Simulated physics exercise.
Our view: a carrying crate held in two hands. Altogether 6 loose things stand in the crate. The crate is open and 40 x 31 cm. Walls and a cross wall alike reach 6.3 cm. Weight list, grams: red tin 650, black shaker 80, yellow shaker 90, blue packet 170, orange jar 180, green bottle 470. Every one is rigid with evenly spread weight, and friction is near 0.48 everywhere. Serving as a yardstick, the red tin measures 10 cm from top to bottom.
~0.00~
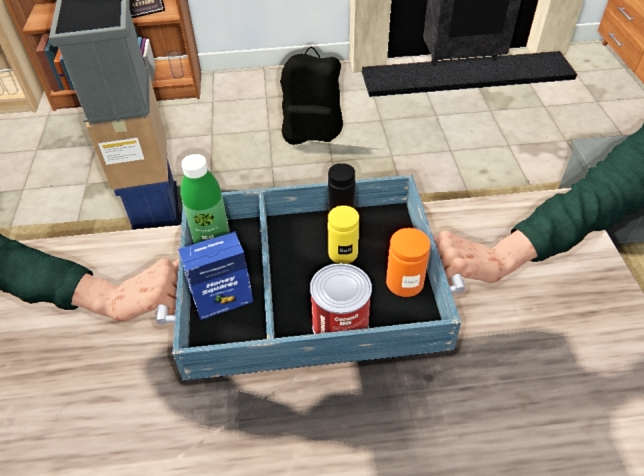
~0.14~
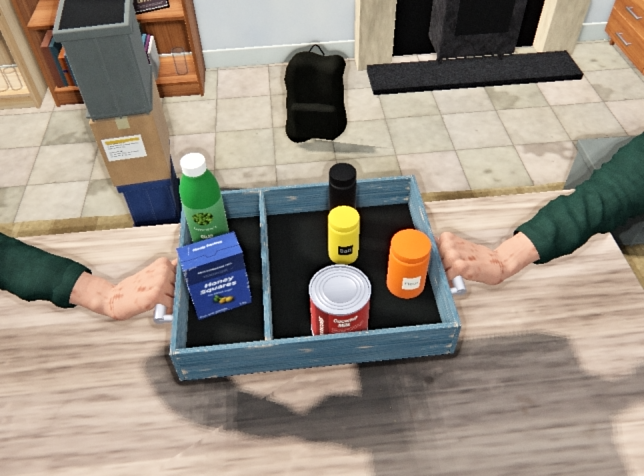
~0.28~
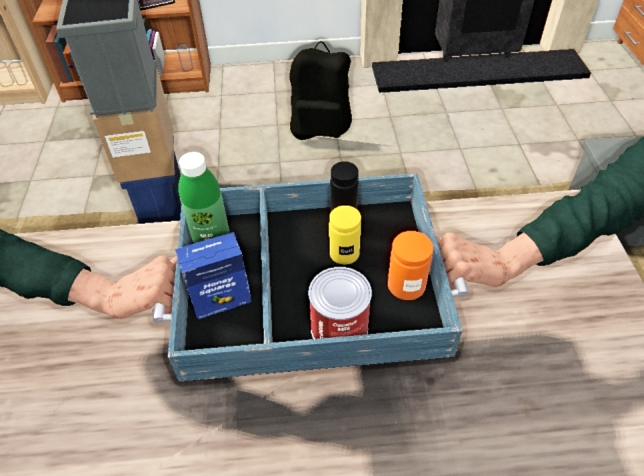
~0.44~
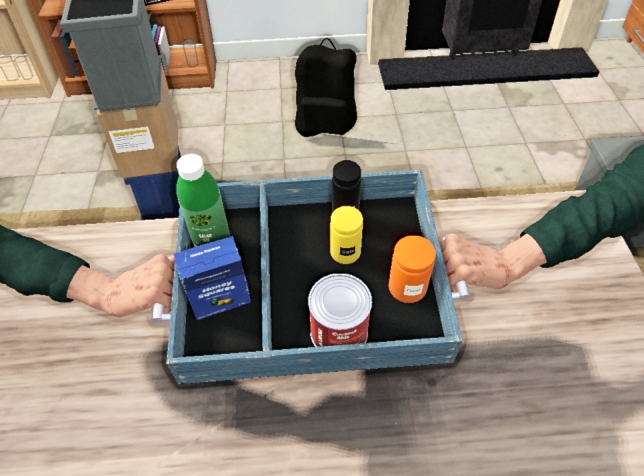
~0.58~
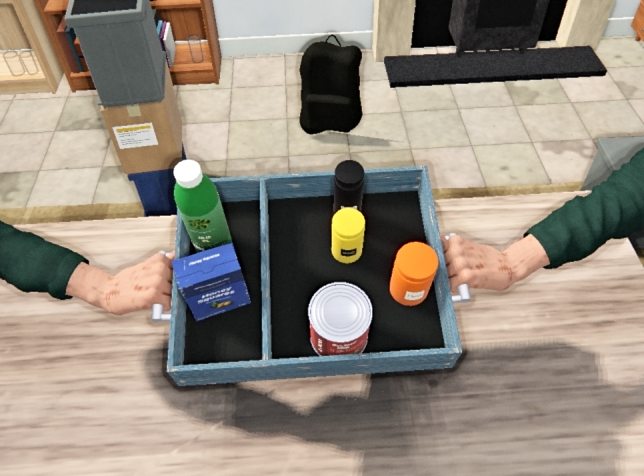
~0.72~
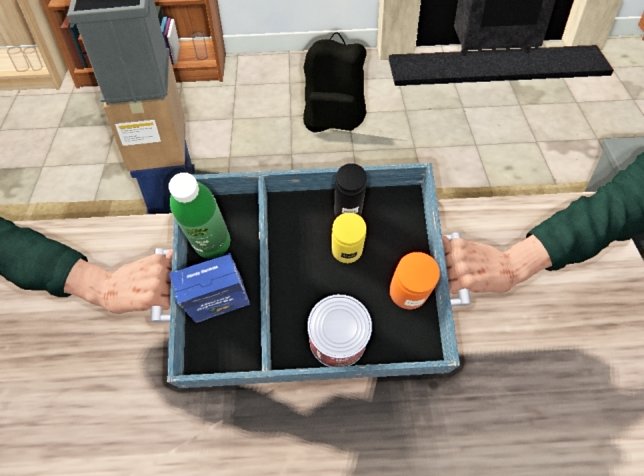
At the start, two hands hold a blue open crate level above a wooden surface, with a green bottle and blue packet left of its divider and a red tin, two shakers and an orange jar to the right. Then the hands gradually tilt the crate's near side down, its contents staying in place.
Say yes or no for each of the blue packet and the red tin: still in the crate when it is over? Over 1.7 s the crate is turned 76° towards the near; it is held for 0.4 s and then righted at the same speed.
Blue packet - no; red tin - yes.
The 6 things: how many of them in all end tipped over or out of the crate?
4.
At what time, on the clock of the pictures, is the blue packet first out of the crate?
I'd say around the 1.9 s mark.
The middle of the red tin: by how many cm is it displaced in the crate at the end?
4 cm.
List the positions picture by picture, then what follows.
In the first frame, crate level; blue packet (217, 277); red tin (341, 307).
In the second frame, crate level; orange jar (408, 264); green bottle (205, 212).
In the third frame, crate tipped 2°, near side down; black shaker (344, 199); yellow shaker (345, 236).
In the fourth frame, crate tipped 6°, near side down; orange jar (411, 270); green bottle (203, 210).
In the fifth frame, crate tipped 12°, near side down; black shaker (348, 195); yellow shaker (348, 236).
In the sixth frame, crate tipped 20°, near side down; blue packet (212, 290); red tin (339, 333).
After 1.32 s, crate tipped 64°, near side down; blue packet tipped 36° from how it sat near (238, 375); black shaker on its side; yellow shaker on its side.
After 2.82 s, crate tipped 56°, near side down; blue packet and green bottle now out of the crate; red tin slid 4 cm near (315, 353); yellow shaker on its side.
At rest (4.4 s), out of the crate, blue packet and green bottle; tipped over in the crate, black shaker and yellow shaker; not toppled but over 5 cm from the start, orange jar; the last one in place, give or take 5 cm. In the last view, blue packet near (251, 435), red tin near (313, 317).
